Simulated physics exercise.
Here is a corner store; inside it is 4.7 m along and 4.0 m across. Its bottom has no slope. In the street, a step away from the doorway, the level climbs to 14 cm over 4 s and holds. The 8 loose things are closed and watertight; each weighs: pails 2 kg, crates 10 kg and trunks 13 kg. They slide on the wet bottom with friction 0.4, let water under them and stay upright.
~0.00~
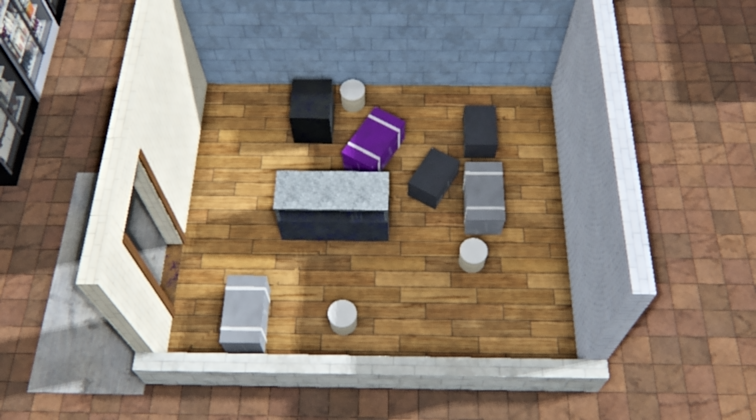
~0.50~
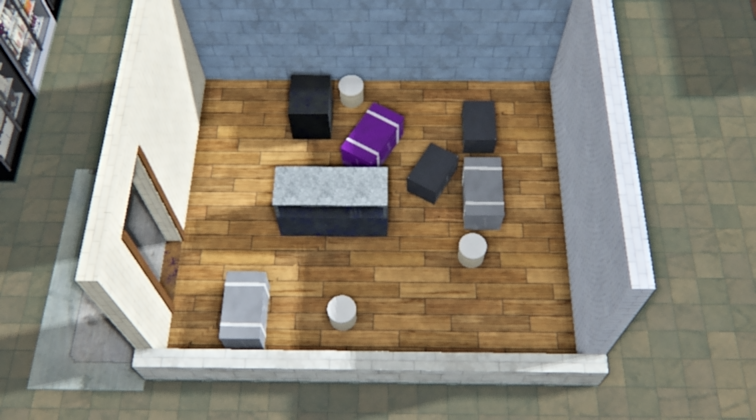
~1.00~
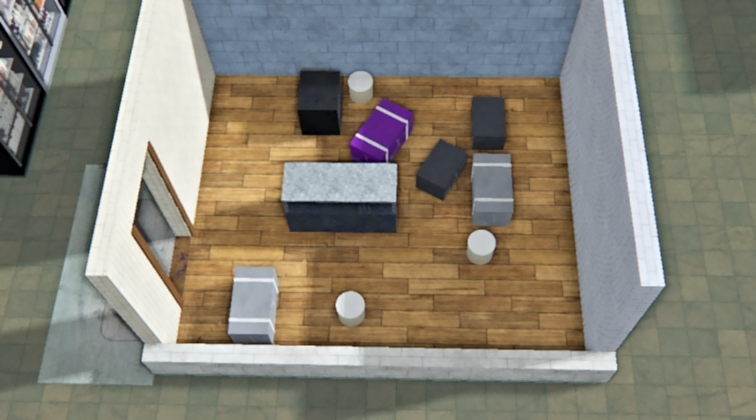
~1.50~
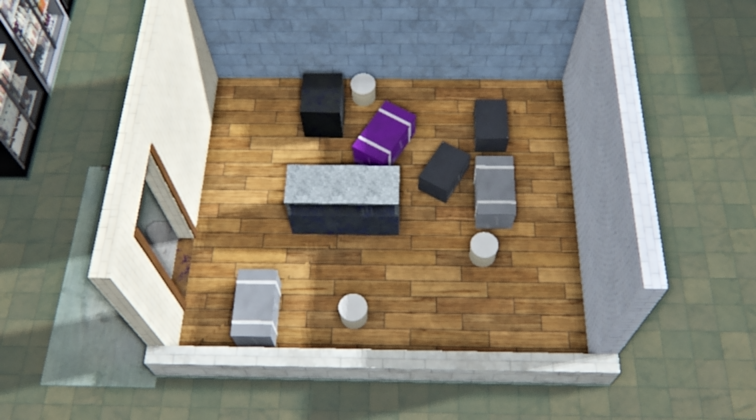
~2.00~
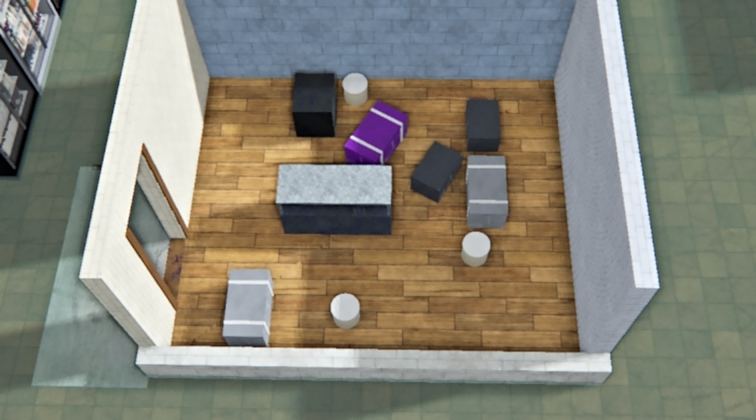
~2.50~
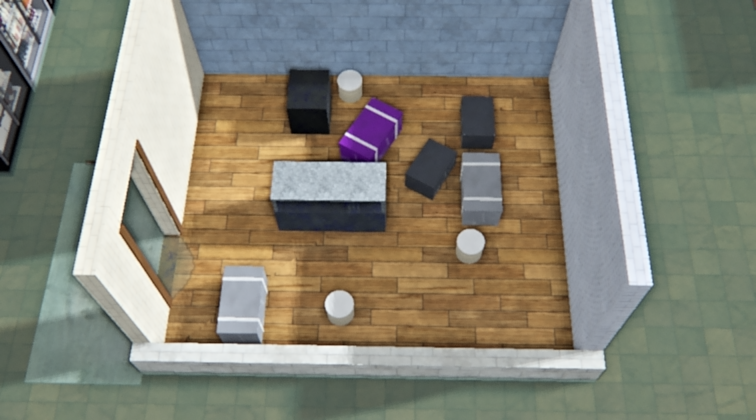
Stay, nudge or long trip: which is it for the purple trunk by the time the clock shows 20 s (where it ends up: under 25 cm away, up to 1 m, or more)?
Purple trunk is nudged along.
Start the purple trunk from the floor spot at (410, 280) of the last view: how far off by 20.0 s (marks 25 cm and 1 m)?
It travels far.
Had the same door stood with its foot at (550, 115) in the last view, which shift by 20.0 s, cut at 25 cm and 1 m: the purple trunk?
Then the purple trunk travels far.
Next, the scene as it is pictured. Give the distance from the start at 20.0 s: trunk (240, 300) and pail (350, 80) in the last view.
In turn: 300 cm, 100 cm.
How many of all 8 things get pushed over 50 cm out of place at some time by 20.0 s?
I count 7.
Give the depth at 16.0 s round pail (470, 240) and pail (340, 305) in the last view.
Roughly 6 and 6 cm.
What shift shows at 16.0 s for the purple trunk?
About 5 cm.
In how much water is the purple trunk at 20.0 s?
About 7 cm.
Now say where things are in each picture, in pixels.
In the first frame, the purple trunk at (374, 137), on the bottom; water covers 0.0 m2; 0 of 8 have shifted.
In the second frame, the purple trunk at (373, 132) rests on the ground; water covers 0.0 m2; 0 of 8 have shifted.
In the third frame, the purple trunk at (382, 129) rests on the ground; 0.0 m2 under water; 0 of 8 have shifted.
In the fourth frame, the purple trunk at (384, 131), on the bottom; water covers 0.0 m2; 0 of 8 have shifted.
In the fifth frame, the purple trunk at (376, 131) rests on the ground; water covers 0.0 m2; 0 of 8 have shifted.
In the sixth frame, the purple trunk at (371, 128), on the bottom; 0.1 m2 under water; 0 of 8 have shifted.
After 4.0 s the purple trunk is near (371, 128), 0.0 m from its start, aground; 0 afloat.
After 9.0 s the purple trunk is near (371, 128), 0.0 m from its start, aground; 2 afloat.
After 16.0 s the purple trunk is near (368, 131), 0.1 m from its start, afloat; 8 afloat.
After 20.0 s the purple trunk is near (333, 159), 0.7 m from its start, afloat; 8 afloat.
